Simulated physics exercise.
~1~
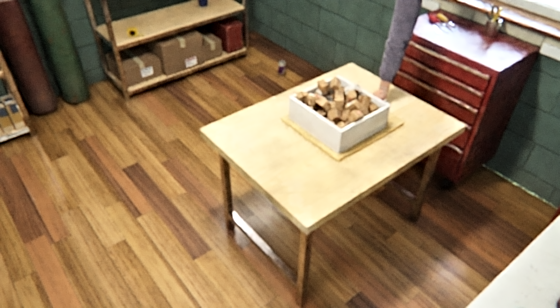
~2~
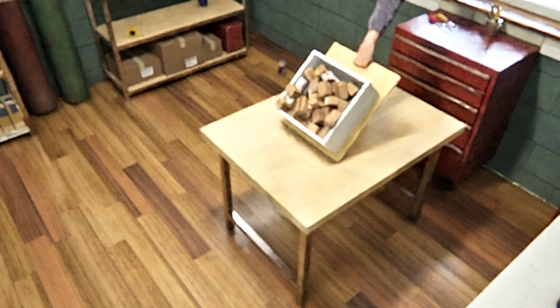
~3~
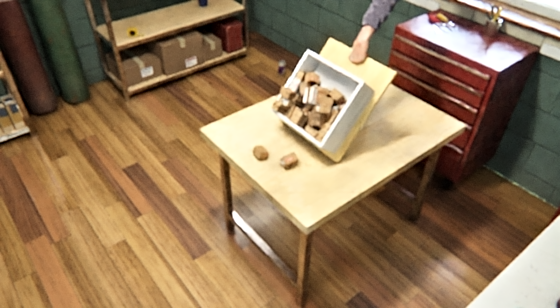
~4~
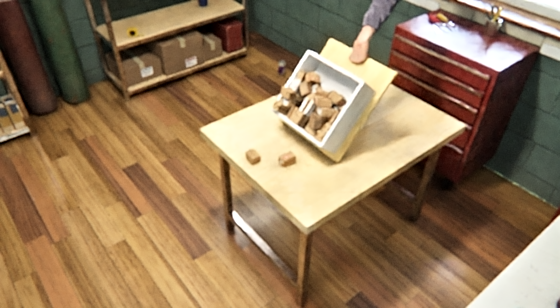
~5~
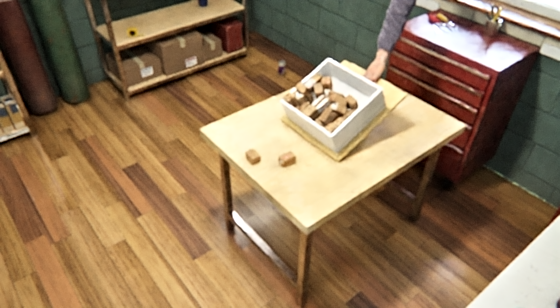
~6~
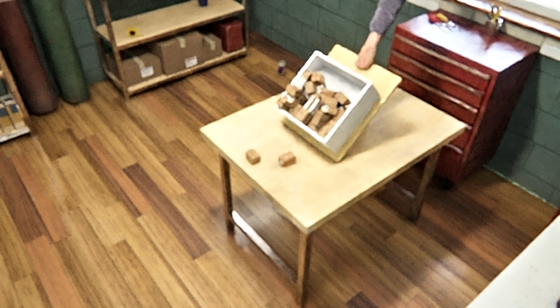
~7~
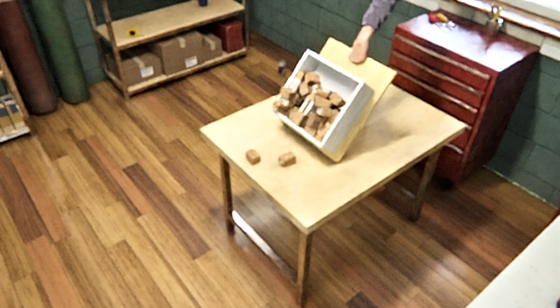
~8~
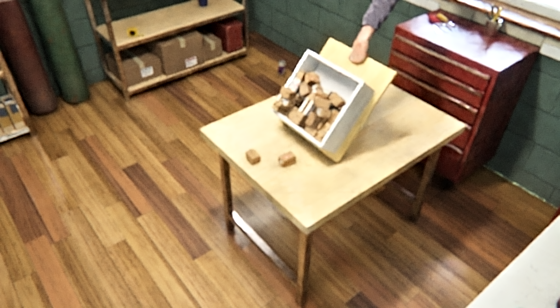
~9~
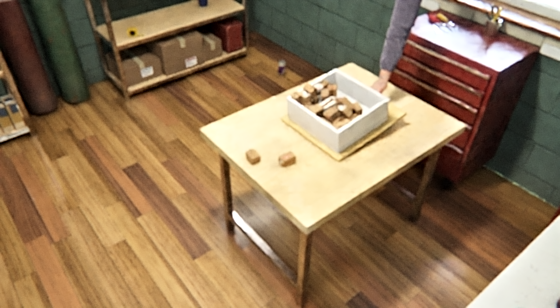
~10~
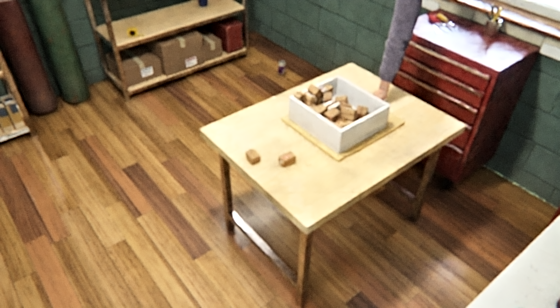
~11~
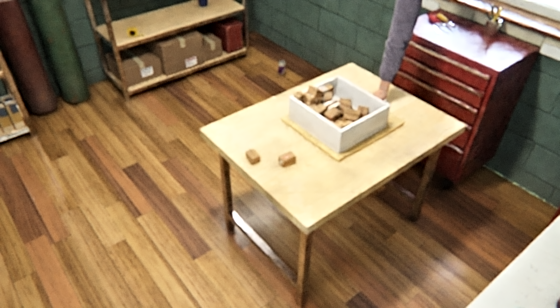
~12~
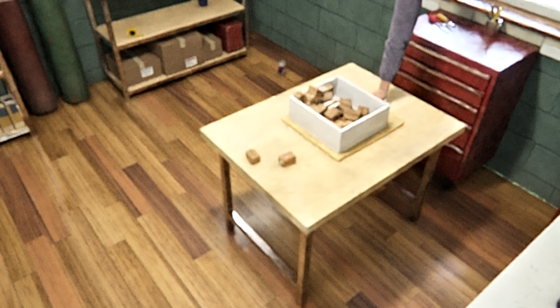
In a workshop with a plank floor and green block walls, seen from above, a white box full of small brown blocks sits on a board on a pale table. A red drawer cabinet stands to the right, and shelves with cardboard boxes are at the back. A hand lifts the board's right side, tipping the box steeply left, and two blocks tumble onto the tabletop. The hand lowers the board partway, raises it steeply again without spilling more, then lets it down flat. The two blocks remain on the table, the rest inside the box.
